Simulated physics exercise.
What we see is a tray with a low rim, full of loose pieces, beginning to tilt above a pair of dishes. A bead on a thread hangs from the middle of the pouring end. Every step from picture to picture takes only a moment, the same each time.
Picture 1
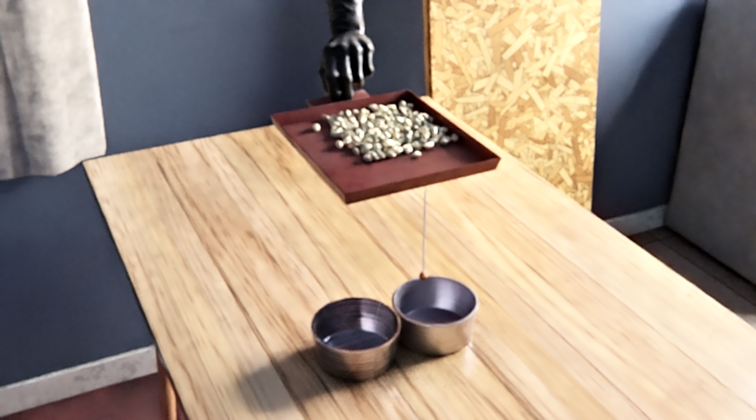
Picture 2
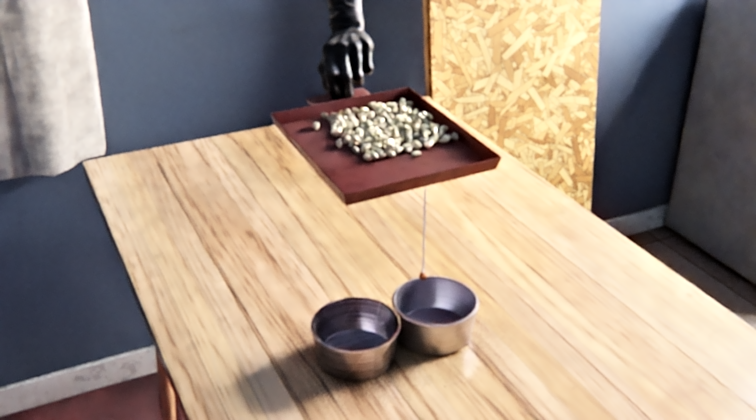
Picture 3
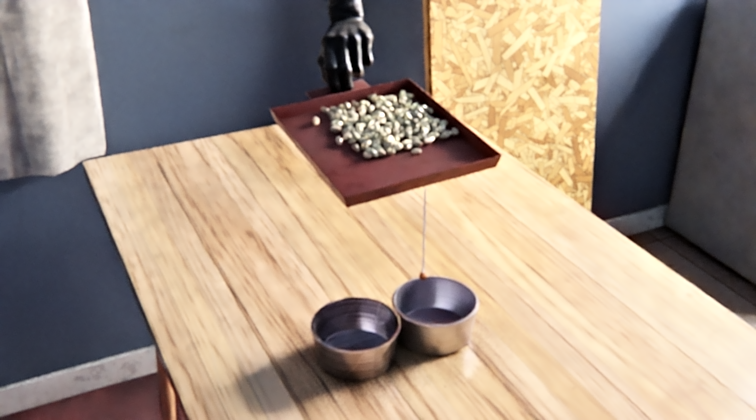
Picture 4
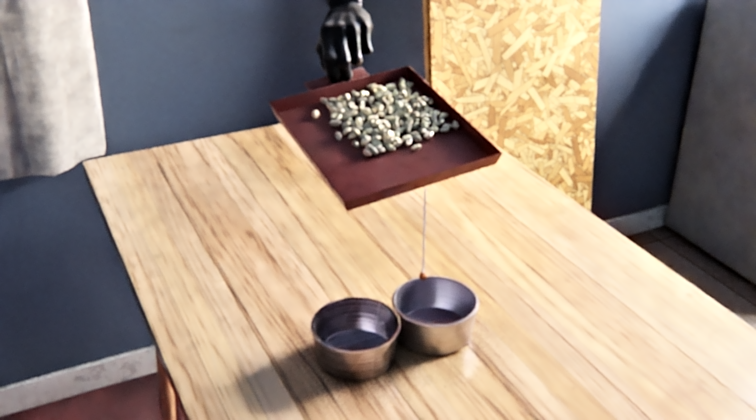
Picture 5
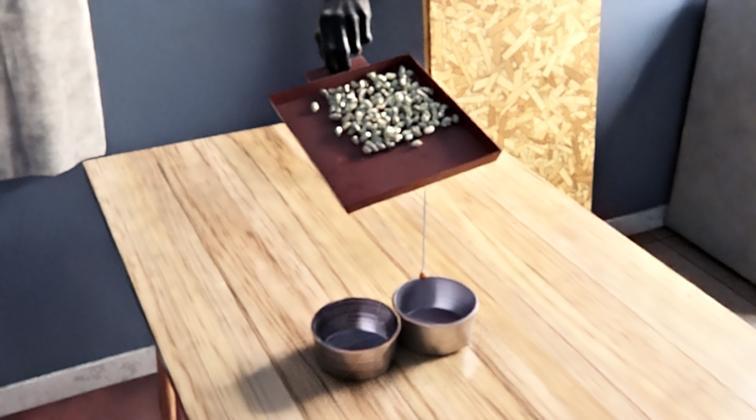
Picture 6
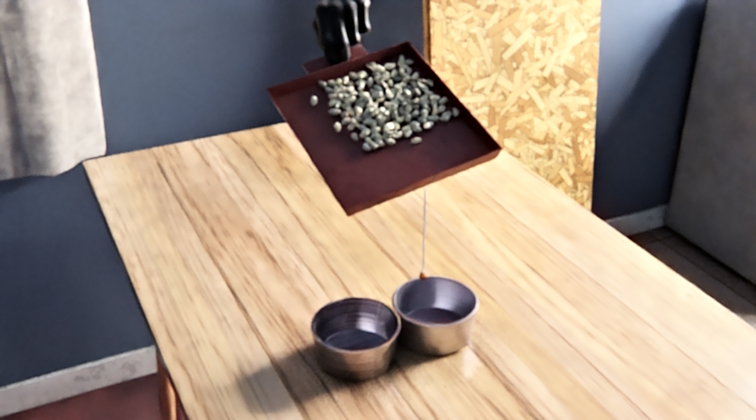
A dark hand tilting a reddish-brown tray of pale beans toward its front left corner above two metal dishes on a wooden table.
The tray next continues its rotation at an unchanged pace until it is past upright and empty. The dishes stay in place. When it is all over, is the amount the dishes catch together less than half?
No, they hold more than half.
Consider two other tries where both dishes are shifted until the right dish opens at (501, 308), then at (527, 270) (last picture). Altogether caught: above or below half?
First shift, a minority share; second shift, a minority share.
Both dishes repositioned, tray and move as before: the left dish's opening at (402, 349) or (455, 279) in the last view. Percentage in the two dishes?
Close to 10 in a hundred, then close to 0 in a hundred.
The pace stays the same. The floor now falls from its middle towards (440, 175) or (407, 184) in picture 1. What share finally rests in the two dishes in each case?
20 % then 70 %, roughly.
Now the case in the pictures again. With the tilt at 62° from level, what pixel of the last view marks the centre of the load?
About (368, 189).
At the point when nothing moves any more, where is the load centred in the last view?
(362, 341).
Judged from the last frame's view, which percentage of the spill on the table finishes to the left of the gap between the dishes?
About 90 %.
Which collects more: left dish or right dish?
The one in question is the left-side one.
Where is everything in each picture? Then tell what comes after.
The first picture shows corners of the pouring end at (347, 191) and (497, 157), level; middle of the load at (382, 128), white beans; left dish at (374, 361); right dish at (455, 336); bead on its thread at (423, 276).
The second picture shows corners of the pouring end at (346, 192) and (497, 156), level; middle of the load at (382, 127).
The third picture shows corners of the pouring end at (346, 194) and (497, 154), tipped barely, lowest at the left corner; middle of the load at (382, 122).
The fourth picture shows corners of the pouring end at (346, 198) and (497, 152), tipped a little, lowest at the left corner; middle of the load at (382, 114).
The fifth picture shows corners of the pouring end at (346, 202) and (497, 149), tipped a little, lowest at the left corner; middle of the load at (381, 107).
The sixth picture shows corners of the pouring end at (346, 206) and (497, 147), tipped clearly, lowest at the left corner; middle of the load at (381, 100); left dish at (374, 361); right dish at (455, 336).
Soon after the last picture, tray tipped steeply; most on the tray; a stray few in the left dish; about a quarter in the air.
A little later, tray tipped right over; about half on the tray; about a third in the left dish; a stray few in the right dish; a small part outside both; a small part in the air.
Later still, tray tipped past a quarter turn; about half in the left dish; a small part in the right dish; about a third outside both; a stray few in the air.
At rest, tray tipped past a quarter turn; about half in the left dish; a small part in the right dish; about a third outside both; a stray few in the air.
